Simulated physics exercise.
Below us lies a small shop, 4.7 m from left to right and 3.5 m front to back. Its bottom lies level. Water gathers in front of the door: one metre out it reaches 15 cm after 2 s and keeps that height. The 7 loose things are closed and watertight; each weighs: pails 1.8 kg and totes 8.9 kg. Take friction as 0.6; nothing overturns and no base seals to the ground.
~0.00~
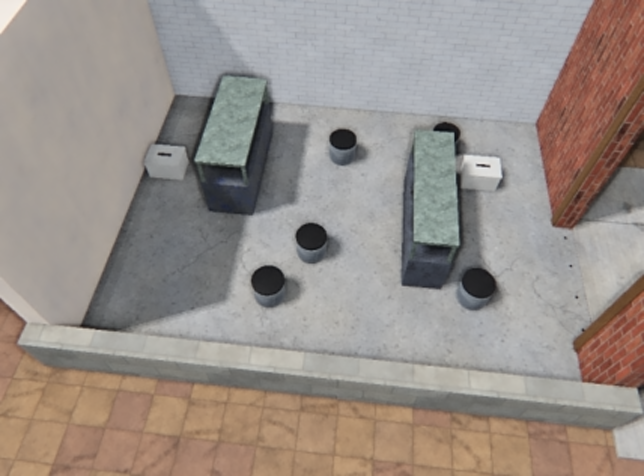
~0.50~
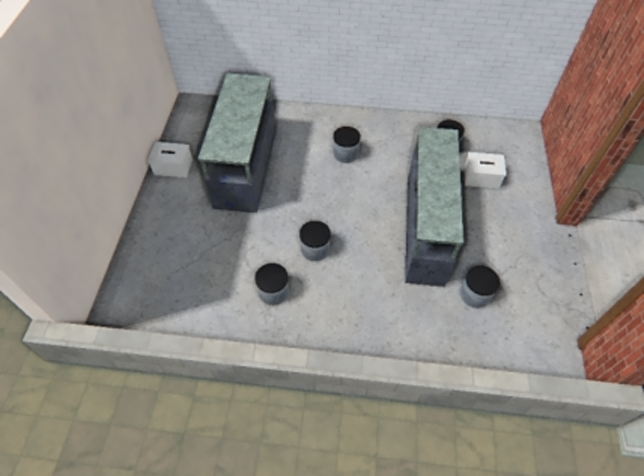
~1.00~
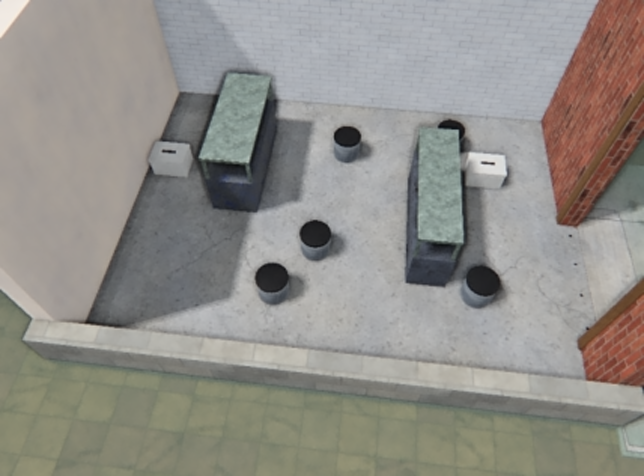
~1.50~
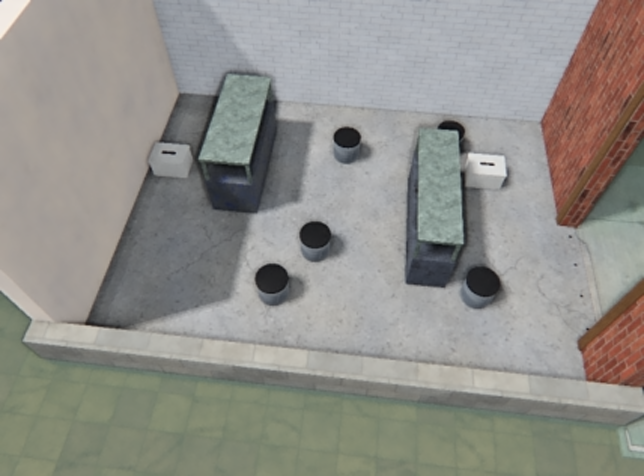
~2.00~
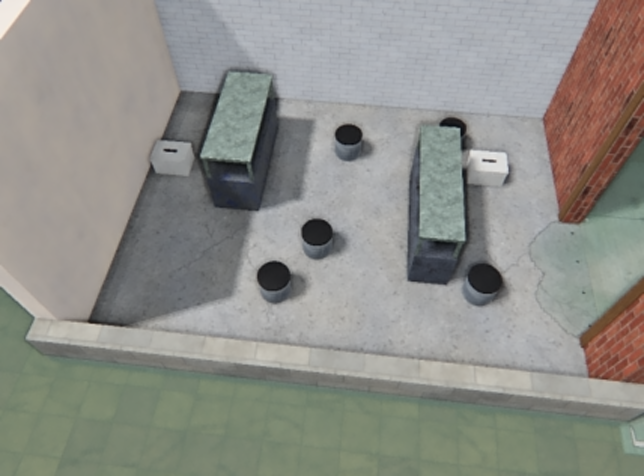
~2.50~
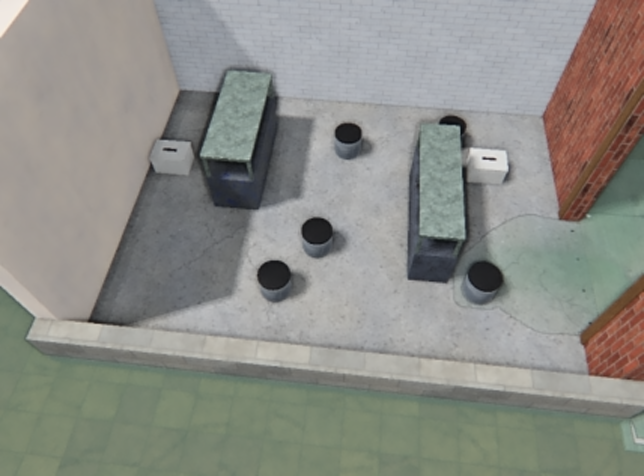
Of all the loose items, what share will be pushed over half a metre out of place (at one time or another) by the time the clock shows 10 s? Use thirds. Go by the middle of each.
Share: Between one and two thirds.
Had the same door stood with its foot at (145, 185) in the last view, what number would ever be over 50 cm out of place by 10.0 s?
In that case 6 of them.
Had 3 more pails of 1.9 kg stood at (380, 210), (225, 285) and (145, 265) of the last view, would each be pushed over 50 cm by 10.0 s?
In that order: Less, over, past it.
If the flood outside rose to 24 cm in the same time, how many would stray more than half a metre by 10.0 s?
Then 7.
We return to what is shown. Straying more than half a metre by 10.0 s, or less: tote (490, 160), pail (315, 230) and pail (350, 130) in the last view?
In that order: Over, short of it, under.
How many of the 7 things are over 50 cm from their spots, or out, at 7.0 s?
3 of them.
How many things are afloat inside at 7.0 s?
1 of them.
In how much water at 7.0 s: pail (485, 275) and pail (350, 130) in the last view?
About 5 and 1 cm.
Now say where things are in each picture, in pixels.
In the first picture, a pail at (479, 282) rests on the ground; a pail at (447, 132), on the bottom; 0.0 m2 under water; 0 of 7 have shifted.
In the second picture, a pail at (483, 280) rests on the ground; a pail at (451, 129) rests on the ground; water covers 0.0 m2; 0 of 7 have shifted.
In the third picture, a pail at (483, 280), on the bottom; a pail at (452, 129), on the bottom; water covers 0.0 m2; 0 of 7 have shifted.
In the fourth picture, a pail at (483, 281), on the bottom; a pail at (451, 130) rests on the ground; 0.0 m2 under water; 0 of 7 have shifted.
In the fifth picture, a pail at (485, 278) rests on the ground; a pail at (453, 127) rests on the ground; 0.3 m2 under water; 0 of 7 have shifted.
In the sixth picture, a pail at (486, 276) rests on the ground; a pail at (453, 125), on the bottom; 1.0 m2 under water; 0 of 7 have shifted.
After 3.5 s 1 of 7 are over 50 cm from their spots; 0 afloat.
After 4.5 s 1 of 7 are over 50 cm from their spots; 2 afloat.
After 7.0 s 3 of 7 are over 50 cm from their spots; 1 afloat.
After 10.0 s 4 of 7 are over 50 cm from their spots, and 4 have been at some point; 4 afloat.
